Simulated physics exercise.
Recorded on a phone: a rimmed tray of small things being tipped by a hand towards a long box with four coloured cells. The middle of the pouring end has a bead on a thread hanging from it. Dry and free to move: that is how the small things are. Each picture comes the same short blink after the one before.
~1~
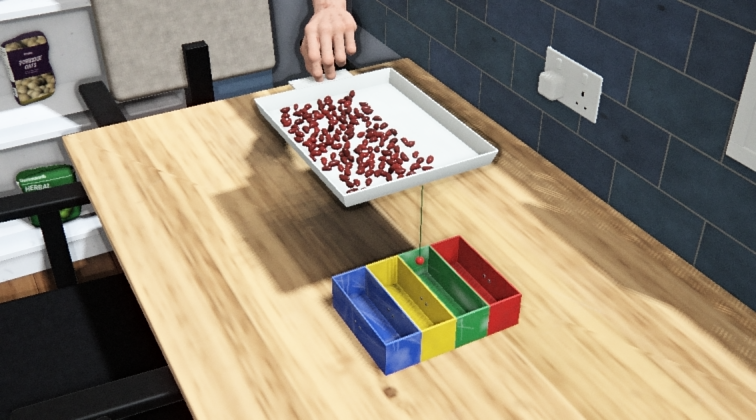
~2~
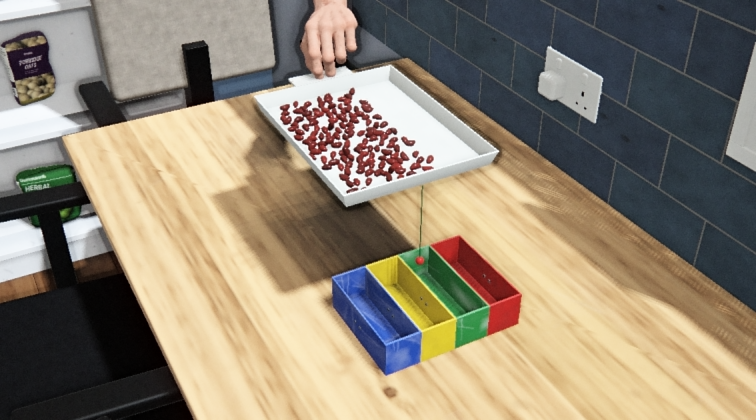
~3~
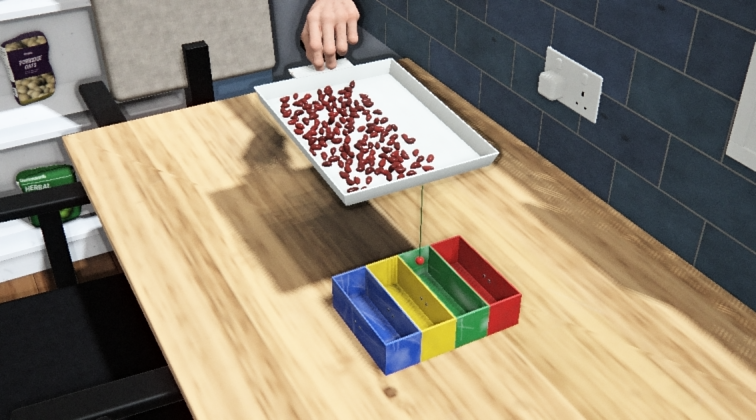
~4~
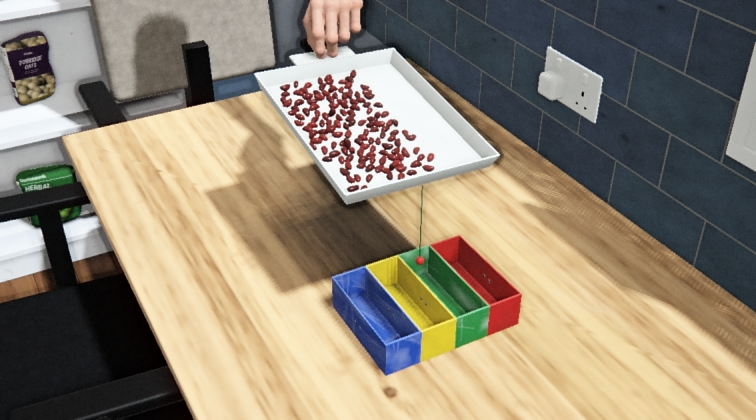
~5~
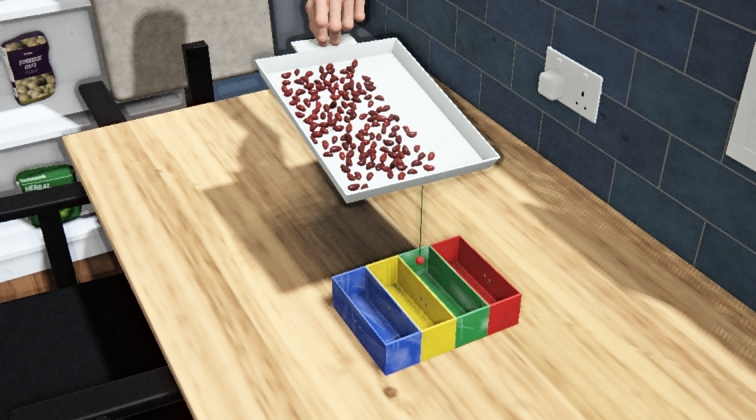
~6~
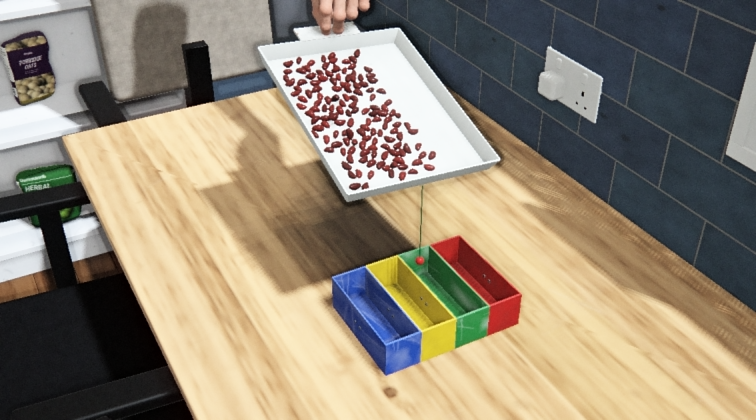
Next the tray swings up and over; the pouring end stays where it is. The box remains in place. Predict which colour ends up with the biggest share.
The biggest share goes to red.
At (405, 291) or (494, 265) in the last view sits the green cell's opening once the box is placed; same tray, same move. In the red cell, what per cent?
Trial 1 around 20 percent, trial 2 around 10 percent.
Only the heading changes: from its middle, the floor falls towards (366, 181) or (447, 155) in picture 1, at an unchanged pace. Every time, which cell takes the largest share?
Try 1 - the cell in blue / try 2 - that red cell.
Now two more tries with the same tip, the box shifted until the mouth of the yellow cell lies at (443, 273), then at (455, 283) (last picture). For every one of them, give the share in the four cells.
Some 80 percent, followed by some 90 percent.
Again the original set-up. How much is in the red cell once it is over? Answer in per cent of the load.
It comes to about 30 per cent of the load.
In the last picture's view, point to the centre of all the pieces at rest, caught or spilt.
I'd place the middle at about (481, 305).
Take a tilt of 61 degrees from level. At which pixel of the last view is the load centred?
Near the pixel (432, 155).
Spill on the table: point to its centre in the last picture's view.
The centre sits near (527, 296).
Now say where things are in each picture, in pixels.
The first frame shows corners of the pouring end near (346, 191) and (491, 150), level; middle of the load near (351, 135), kidney beans; bead on its thread near (420, 261); blue cell near (403, 351); yellow cell near (438, 337); green cell near (472, 324); red cell near (504, 312).
The second frame shows corners of the pouring end near (347, 191) and (491, 150), level; middle of the load near (351, 134).
The third frame shows corners of the pouring end near (347, 191) and (492, 151), tipped barely, lowest at the right corner; middle of the load near (352, 129).
The fourth frame shows corners of the pouring end near (348, 190) and (492, 153), tipped a little, lowest at the right corner; middle of the load near (352, 123).
The fifth frame shows corners of the pouring end near (349, 190) and (493, 155), tipped a little, lowest at the right corner; middle of the load near (353, 116).
The sixth frame shows corners of the pouring end near (351, 189) and (493, 157), tipped clearly, lowest at the right corner; middle of the load near (356, 110); blue cell near (403, 351); yellow cell near (438, 337); green cell near (472, 324); red cell near (504, 312).
Shortly afterwards, tray tipped steeply; all but a few on the tray; only a few falling or outside the box.
Next, tray tipped right over; near a third on the tray; a little in the red cell; a little in the green cell; only a few in the yellow cell; near a third falling or outside the box.
Some moments later, tray tipped past a quarter turn; near a third in the red cell; near a quarter in the green cell; a little in the yellow cell; only a few in the blue cell; near a third falling or outside the box.
In the end, tray tipped past a quarter turn; near a third in the red cell; near a quarter in the green cell; a little in the yellow cell; only a few in the blue cell; near a third outside the box.
